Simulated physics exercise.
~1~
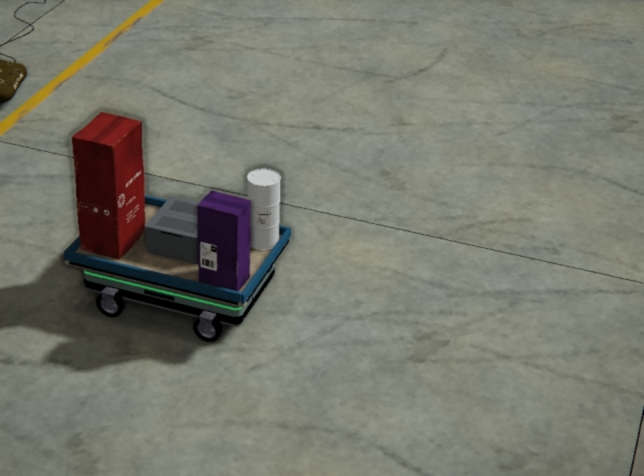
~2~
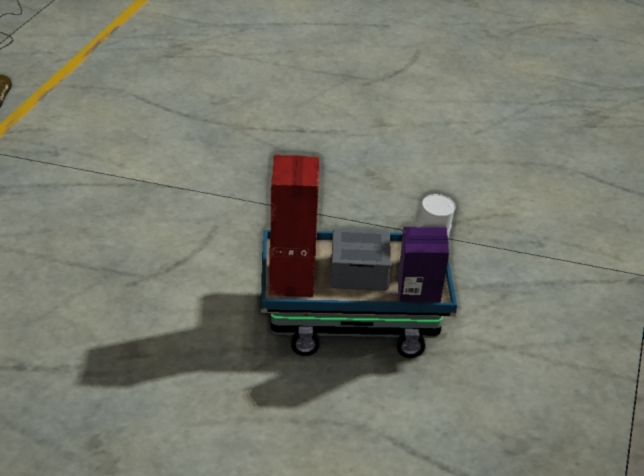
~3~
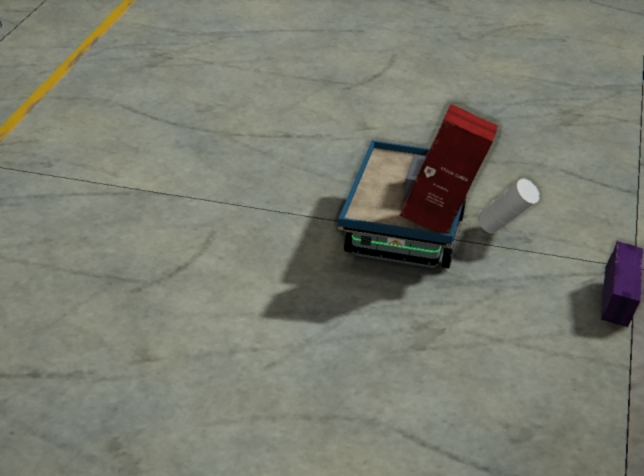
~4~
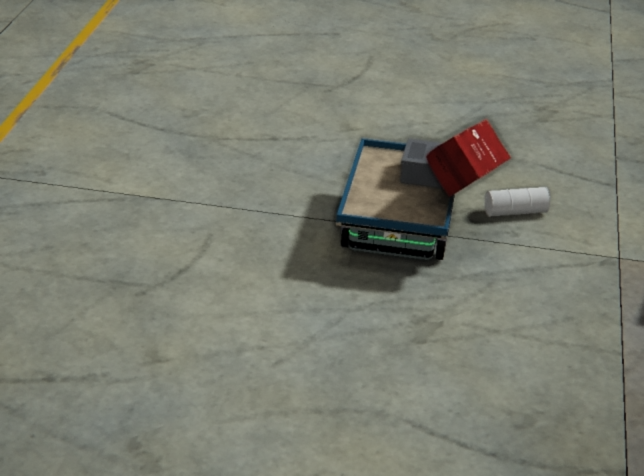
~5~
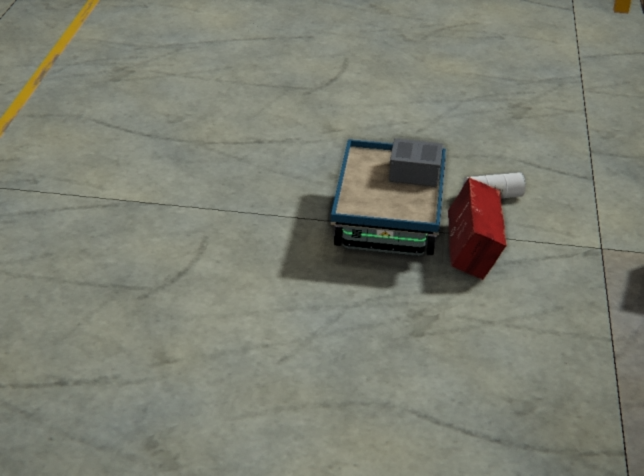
On a marbled grey floor, a cart turns and stops, spilling its purple box, white canister and red box, keeping the grey tote.
